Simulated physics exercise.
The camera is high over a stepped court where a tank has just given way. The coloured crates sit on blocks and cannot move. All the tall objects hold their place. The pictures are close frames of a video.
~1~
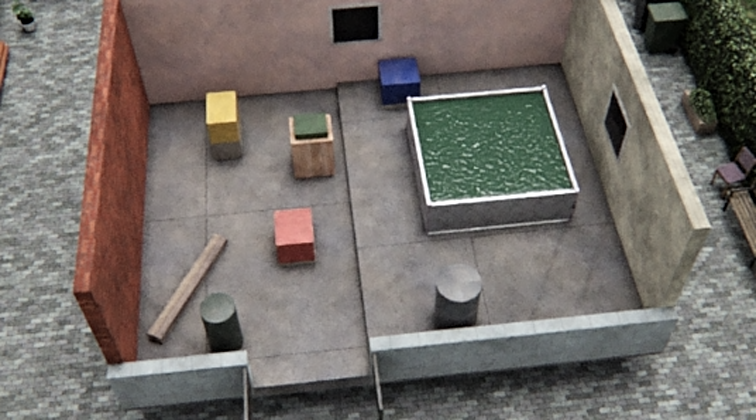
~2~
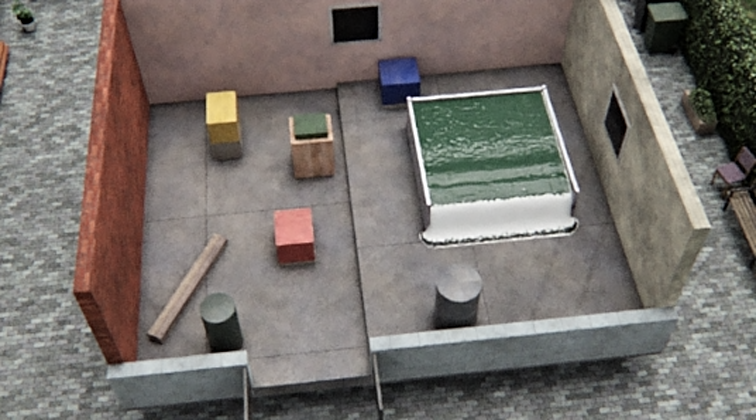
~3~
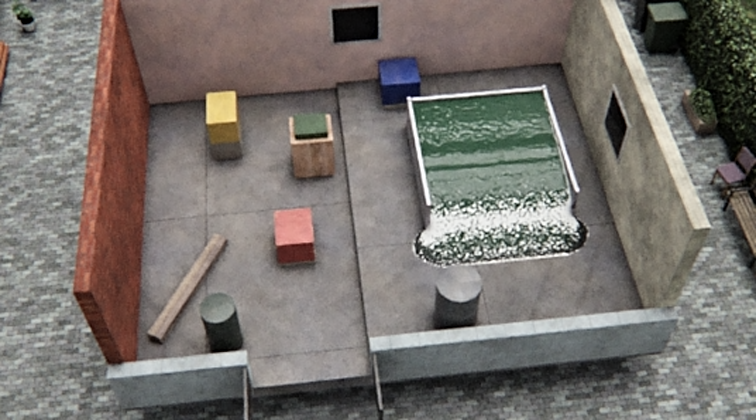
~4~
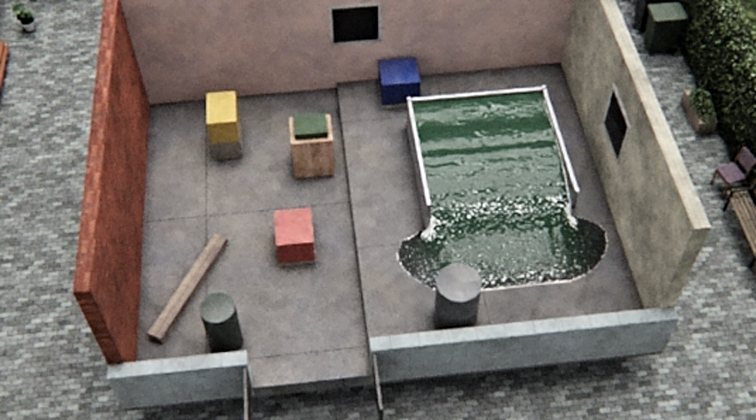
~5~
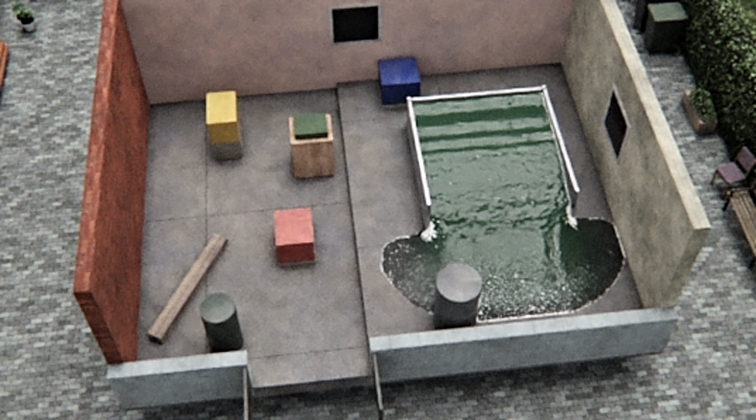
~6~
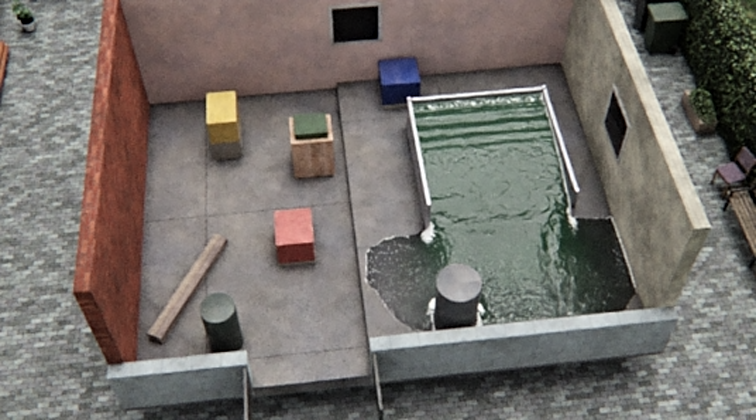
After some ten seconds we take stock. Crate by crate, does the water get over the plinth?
In the end: The red crate gets wet; the blue crate gets wet; the yellow crate stays dry.
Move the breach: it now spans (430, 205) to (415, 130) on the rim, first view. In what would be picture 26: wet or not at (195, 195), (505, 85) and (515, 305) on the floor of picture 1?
As listed: Wet, no water, no water.
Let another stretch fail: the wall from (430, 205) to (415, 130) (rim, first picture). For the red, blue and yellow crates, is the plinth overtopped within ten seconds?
The red one is topped; the blue one escapes it; the yellow one is safe.
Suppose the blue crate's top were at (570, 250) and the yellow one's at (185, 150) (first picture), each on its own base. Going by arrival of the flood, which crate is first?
It is the blue-painted one.
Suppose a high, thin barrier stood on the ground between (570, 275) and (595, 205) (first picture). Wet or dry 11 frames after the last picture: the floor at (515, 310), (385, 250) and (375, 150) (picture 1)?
One after the other: Under water, not flooded, not flooded.
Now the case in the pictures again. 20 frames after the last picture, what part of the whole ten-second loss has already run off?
Near 30 in a hundred.
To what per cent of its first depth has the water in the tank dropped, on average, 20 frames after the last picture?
Roughly 20 per cent.
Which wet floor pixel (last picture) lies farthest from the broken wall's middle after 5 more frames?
Close to (340, 365).
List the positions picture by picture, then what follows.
The first picture shows still water in the water tank at (489, 146).
In the second picture, the front is at (423, 235), out from the gap at (500, 216).
In the third picture, the front is at (418, 247), out from the gap at (500, 217).
In the fourth picture, water pours out at (500, 218) and has run to (402, 257).
In the fifth picture, water pours out at (500, 218) and has run to (413, 298).
In the sixth picture, water pours out at (500, 218) and has run to a hidden place.
A moment on, water covers 25 % of the floor; the red crate not reached, the blue crate not reached, the yellow crate not reached.
Next, water covers 25 % of the floor; the red crate not reached, the blue crate not reached, the yellow crate not reached.
Then, water covers 45 % of the floor; the red crate not reached, the blue crate not reached, the yellow crate not reached.
Later, water covers 75 % of the floor; the red crate water round its plinth, the blue crate water round its plinth, the yellow crate not reached.
In the end, water covers 90 % of the floor; the red crate was topped, the blue crate was topped, the yellow crate stayed above the water.
